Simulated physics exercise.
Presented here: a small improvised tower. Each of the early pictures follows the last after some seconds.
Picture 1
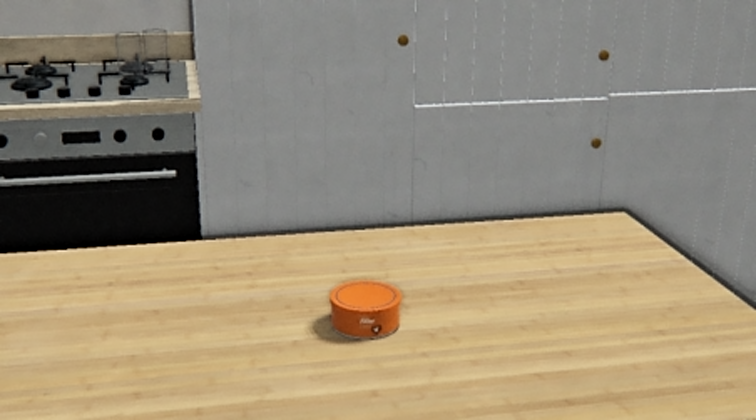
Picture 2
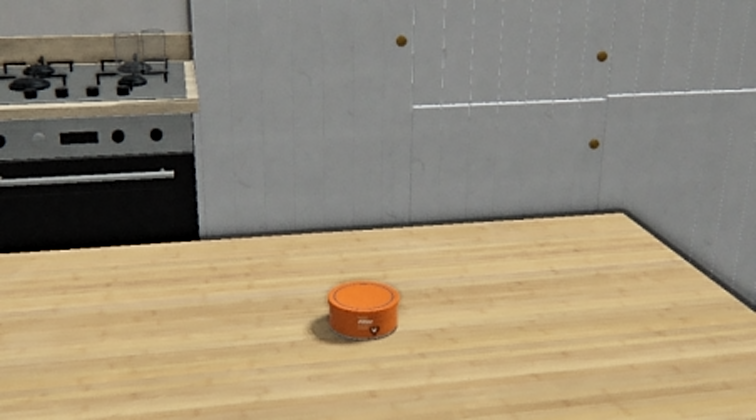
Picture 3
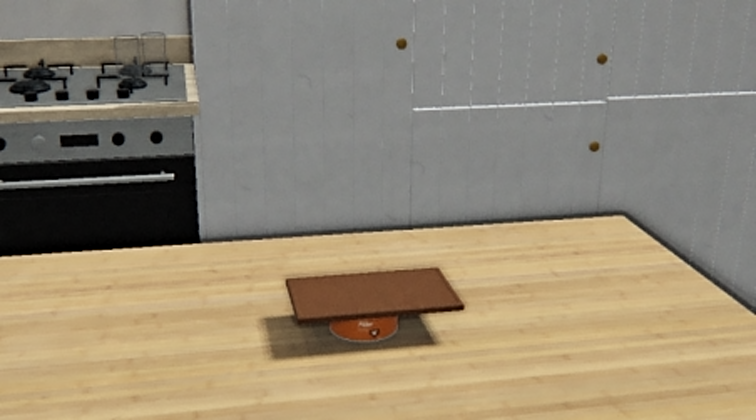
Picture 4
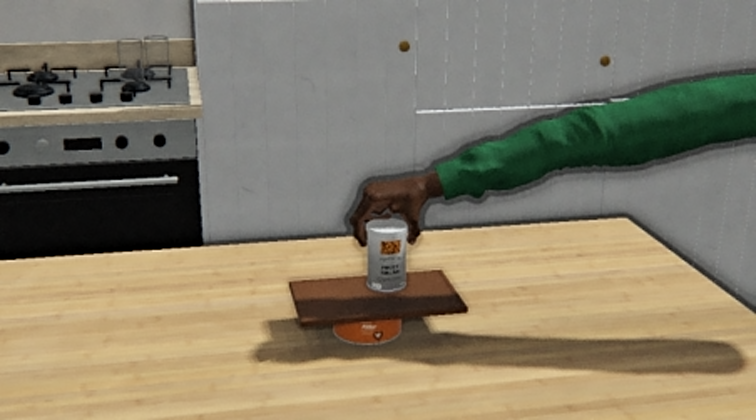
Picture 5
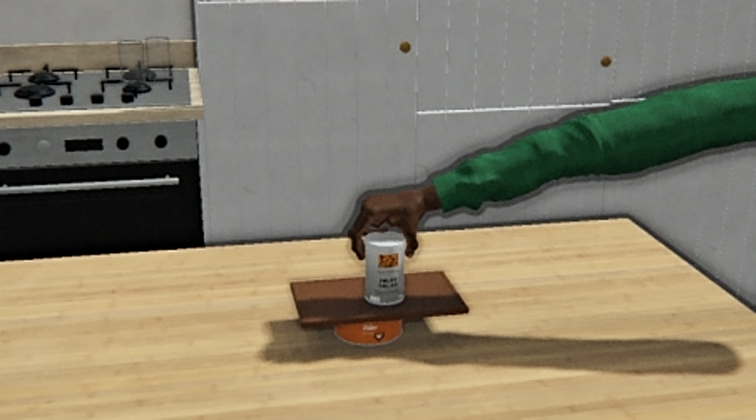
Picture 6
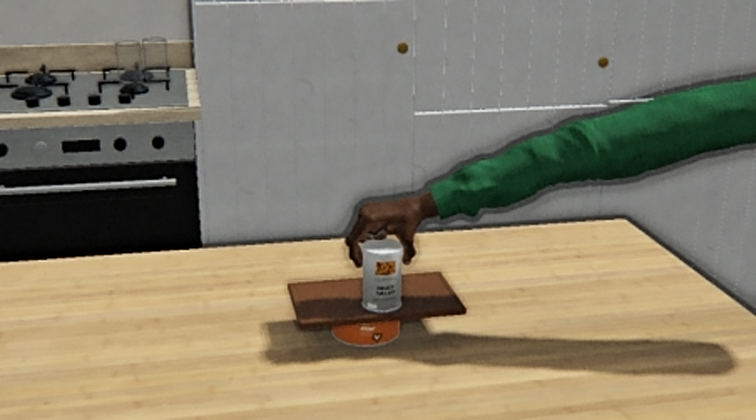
A green-sleeved arm lowering a white tin onto a brown board that has appeared atop an orange tub on a wooden table.
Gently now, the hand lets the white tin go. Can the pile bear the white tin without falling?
Nice try - it stays together just fine.
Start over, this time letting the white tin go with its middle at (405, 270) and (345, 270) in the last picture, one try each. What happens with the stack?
In the first case it holds; in the second case it keeps its balance.
Then, 0.20 s later than the last frame, all is still.
Then, 0.50 s later than the last frame, white tin resting near (382, 276).
When it is over, all 3 as before. End places, in pixels of the last picture, white tin near (382, 276). The stack stays up.
